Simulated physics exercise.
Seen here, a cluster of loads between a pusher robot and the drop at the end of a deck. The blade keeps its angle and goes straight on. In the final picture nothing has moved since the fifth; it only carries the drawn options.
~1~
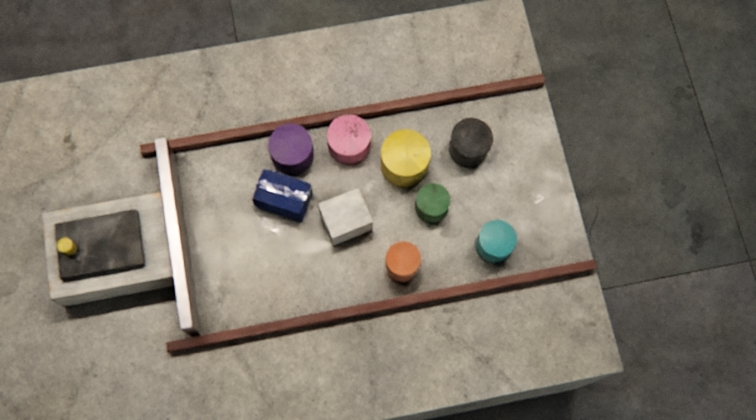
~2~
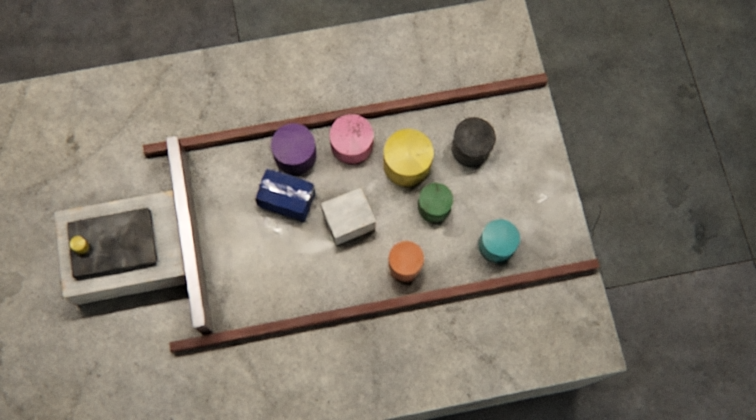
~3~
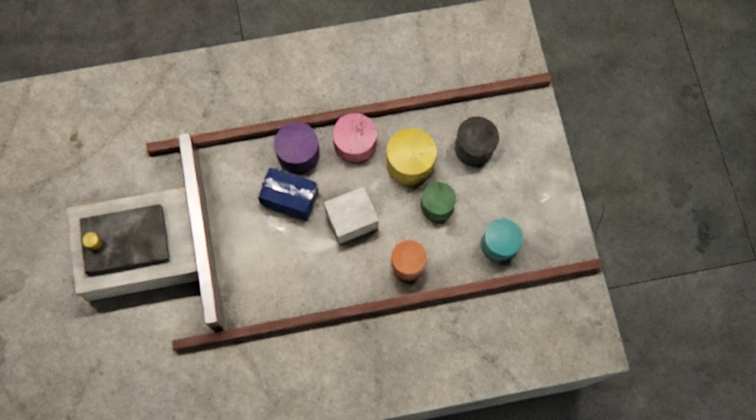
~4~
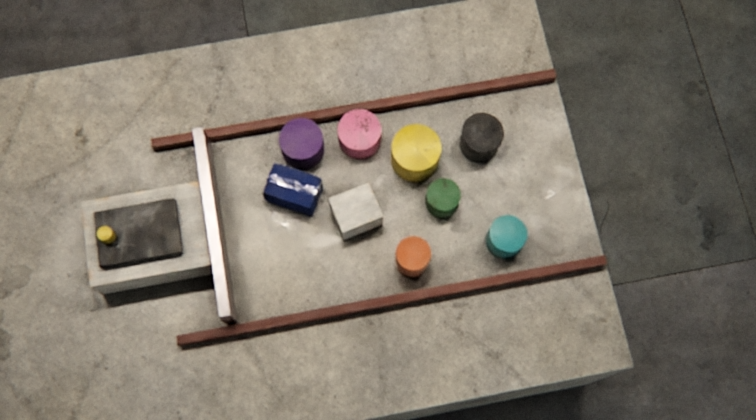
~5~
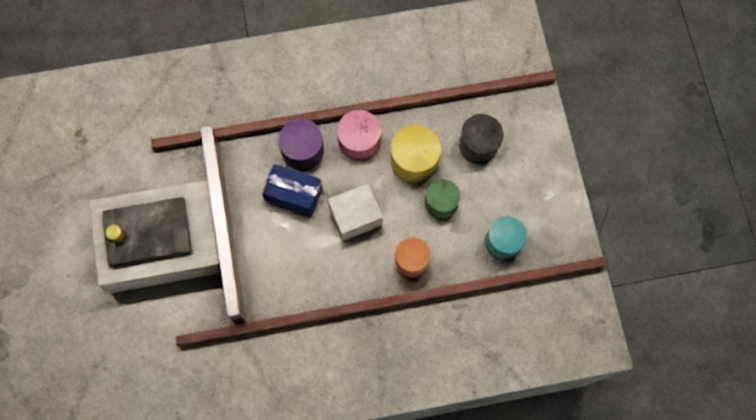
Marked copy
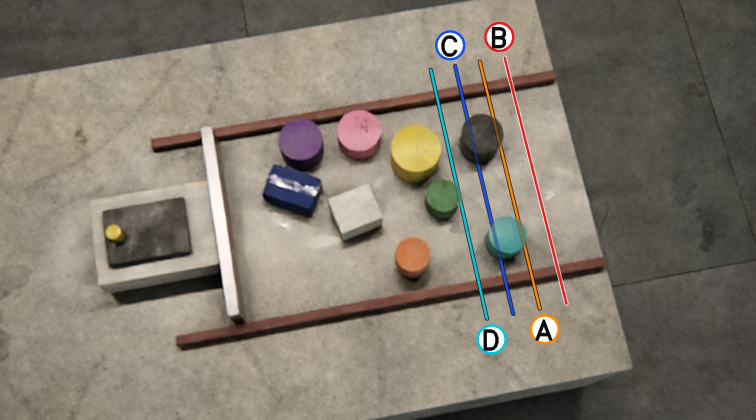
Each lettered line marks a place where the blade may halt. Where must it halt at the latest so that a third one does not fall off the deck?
Line A.
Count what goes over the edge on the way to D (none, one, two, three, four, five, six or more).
By then, none.
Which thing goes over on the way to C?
The black pail.
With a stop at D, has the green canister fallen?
No.
On the marked copy, A at (509, 180); B at (534, 176); C at (483, 185); D at (458, 189).
With A. Early on, robot (261, 211); purple canister (341, 134); pink canister (384, 129).
Further on, robot (366, 192); black pail (524, 118); yellow canister (502, 153).
At the end, robot (447, 178); black pail over the edge; yellow canister over the edge; two fallen.
As for the rest, B drops five; C is within the limit but short; D is within the limit but short.
